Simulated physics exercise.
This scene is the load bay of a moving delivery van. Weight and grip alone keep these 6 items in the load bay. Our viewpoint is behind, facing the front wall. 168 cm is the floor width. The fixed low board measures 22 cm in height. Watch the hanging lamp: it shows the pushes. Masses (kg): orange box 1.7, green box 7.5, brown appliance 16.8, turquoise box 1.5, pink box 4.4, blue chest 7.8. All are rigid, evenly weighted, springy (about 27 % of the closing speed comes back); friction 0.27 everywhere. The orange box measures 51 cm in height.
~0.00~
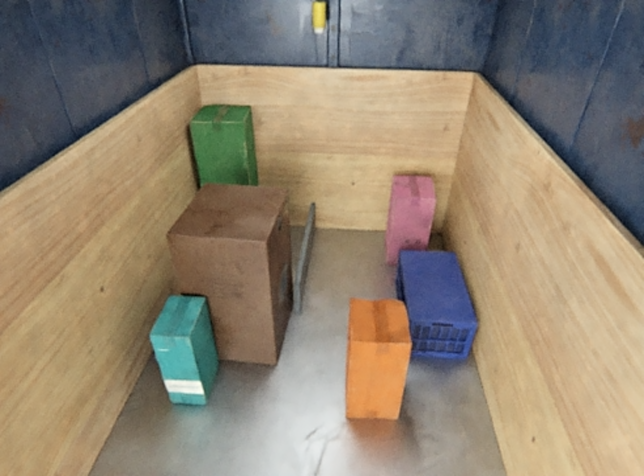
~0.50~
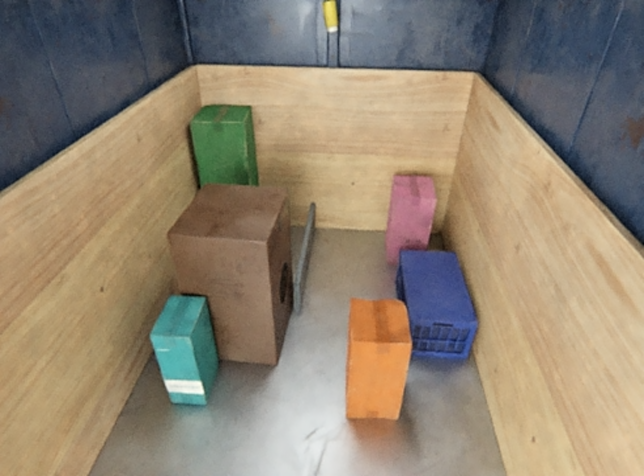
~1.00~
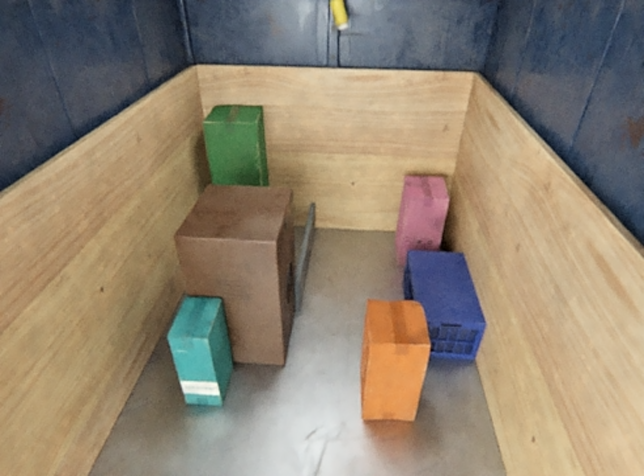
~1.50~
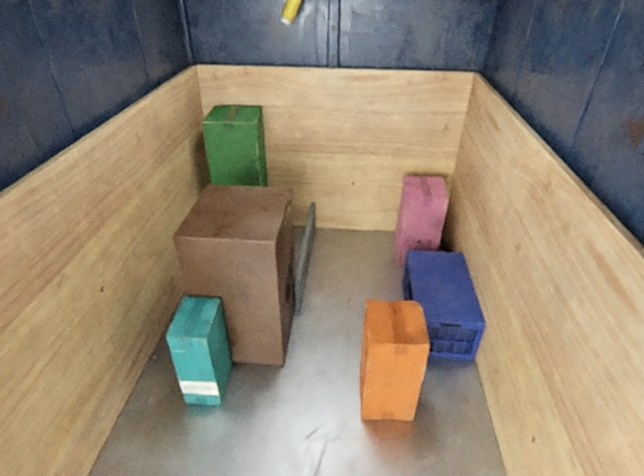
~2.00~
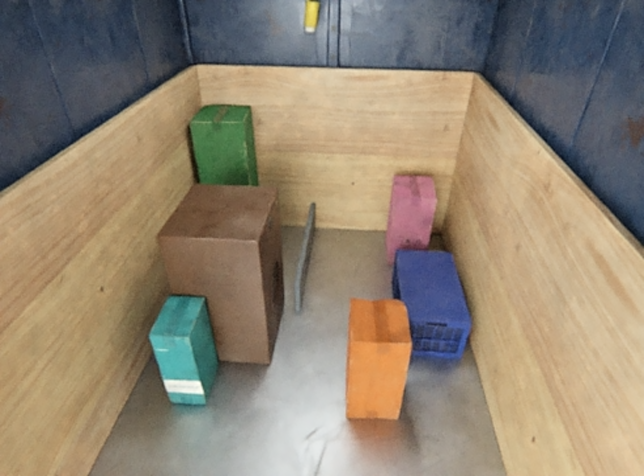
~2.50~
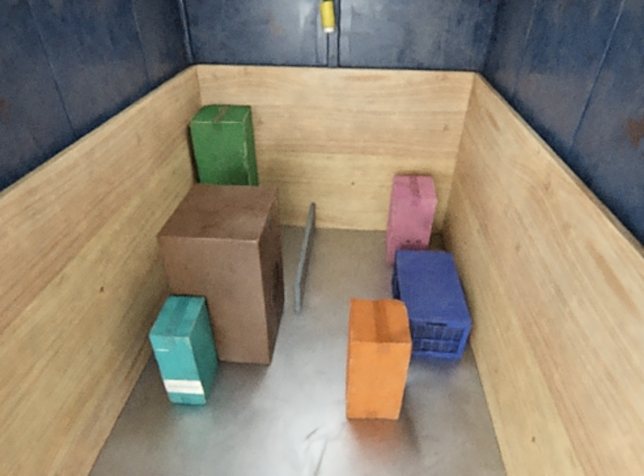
In the load bay of a van, five boxes and a blue chest stand on the metal floor beneath a small yellow lamp. The lamp tilts and all six shift slightly right, then it swings left and they slide back, the brown and blue ones slightly past their starting spots, as the lamp returns near centre.
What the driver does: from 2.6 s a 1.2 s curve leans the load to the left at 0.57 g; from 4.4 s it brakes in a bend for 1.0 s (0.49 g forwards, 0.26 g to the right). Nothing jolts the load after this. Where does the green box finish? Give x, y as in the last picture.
It finishes at about (230, 180).
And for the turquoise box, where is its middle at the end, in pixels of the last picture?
End point: Approx. (226, 313).
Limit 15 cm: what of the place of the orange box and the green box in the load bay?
First the orange box: It departs its position; then the green box: It stays in position.
By 3.10 s, push 0.57 g left; green box 4 cm from its spot near (226, 182); brown appliance 19 cm from its spot; blue chest 17 cm from its spot.
By 3.50 s, push 0.57 g left; green box 4 cm from its spot near (226, 182); pink box tilted 9°; orange box 75 cm from its spot.
By 4.90 s, push 0.49 g forwards, 0.26 g right; green box 3 cm from its spot near (231, 179); orange box 75 cm from its spot; blue chest 52 cm from its spot.
By 5.20 s, push 0.39 g forwards, 0.21 g right; green box 3 cm from its spot near (231, 179); orange box 72 cm from its spot; brown appliance 46 cm from its spot.
When it is over (6.0 s), not toppled but over 15 cm from the start, orange box, brown appliance, turquoise box, pink box and blue chest; green box within 15 cm of the start. End places, in pixels of the last picture, green box near (230, 180).
